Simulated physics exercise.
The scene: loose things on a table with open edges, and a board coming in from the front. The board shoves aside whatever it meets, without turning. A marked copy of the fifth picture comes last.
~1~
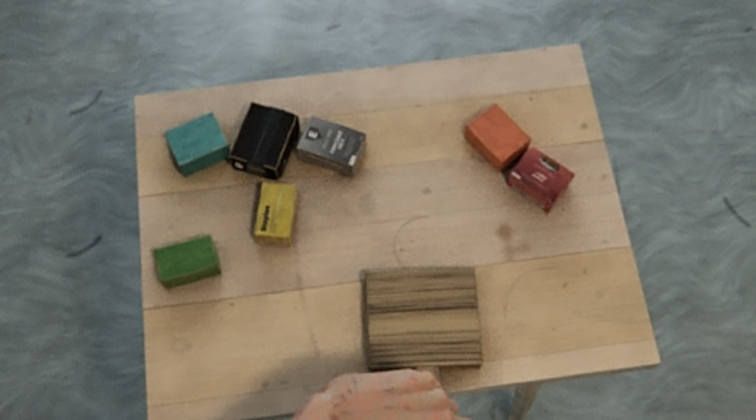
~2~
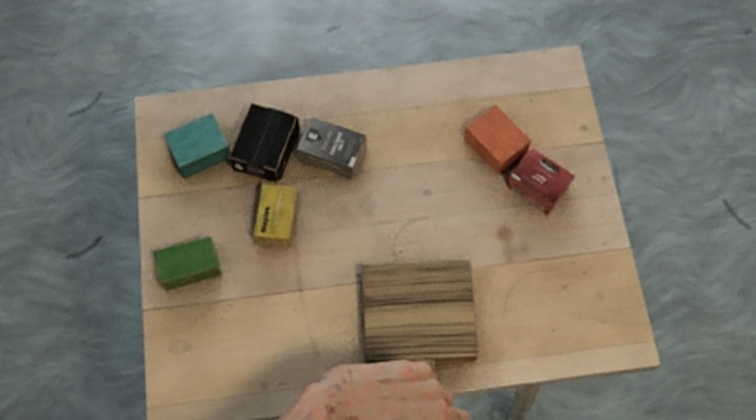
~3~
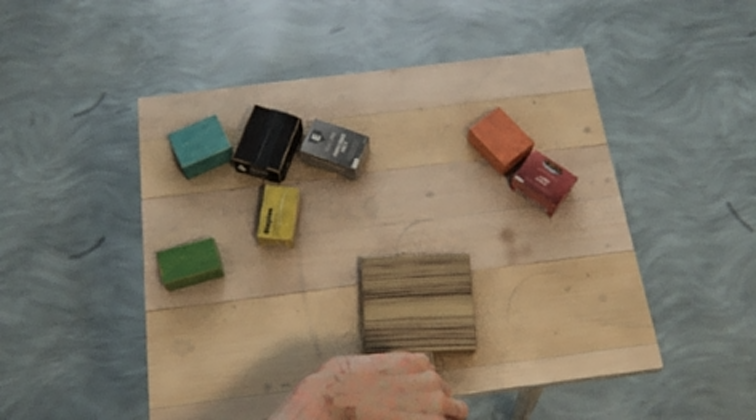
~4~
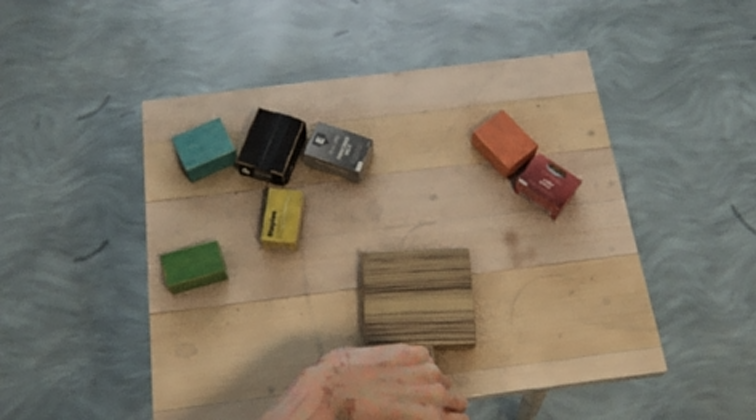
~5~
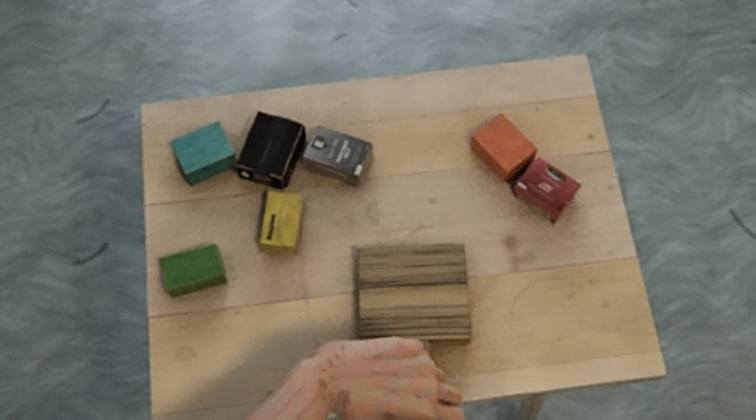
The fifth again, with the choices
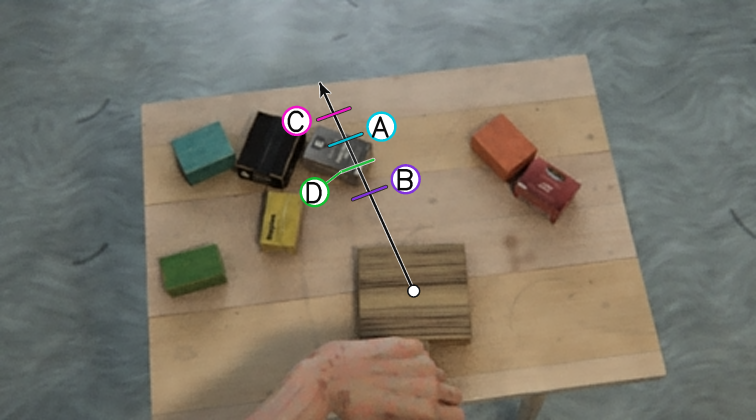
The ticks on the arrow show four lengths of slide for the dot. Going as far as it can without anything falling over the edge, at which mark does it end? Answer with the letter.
The farthest safe stop is A.
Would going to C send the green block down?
No.
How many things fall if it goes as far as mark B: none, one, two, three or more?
By then, none.
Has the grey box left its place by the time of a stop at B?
By then, yes.
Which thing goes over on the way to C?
The grey box goes over.
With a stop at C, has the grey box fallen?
By then, yes.
On the marked copy, A at (345, 140); B at (369, 193); C at (334, 114); D at (357, 166); the arrow from (414, 291) to (320, 83); the white dot at (414, 291).
With A. Early on, board (387, 238); green block (194, 271); turquoise block (205, 153).
Further on, board (363, 183); grey box (335, 123); green block (194, 271).
At the end, board (346, 146); grey box (325, 88); black box (267, 148); nothing has fallen.
As for the rest, B is safe but short; C drops the grey box; D is safe but short.
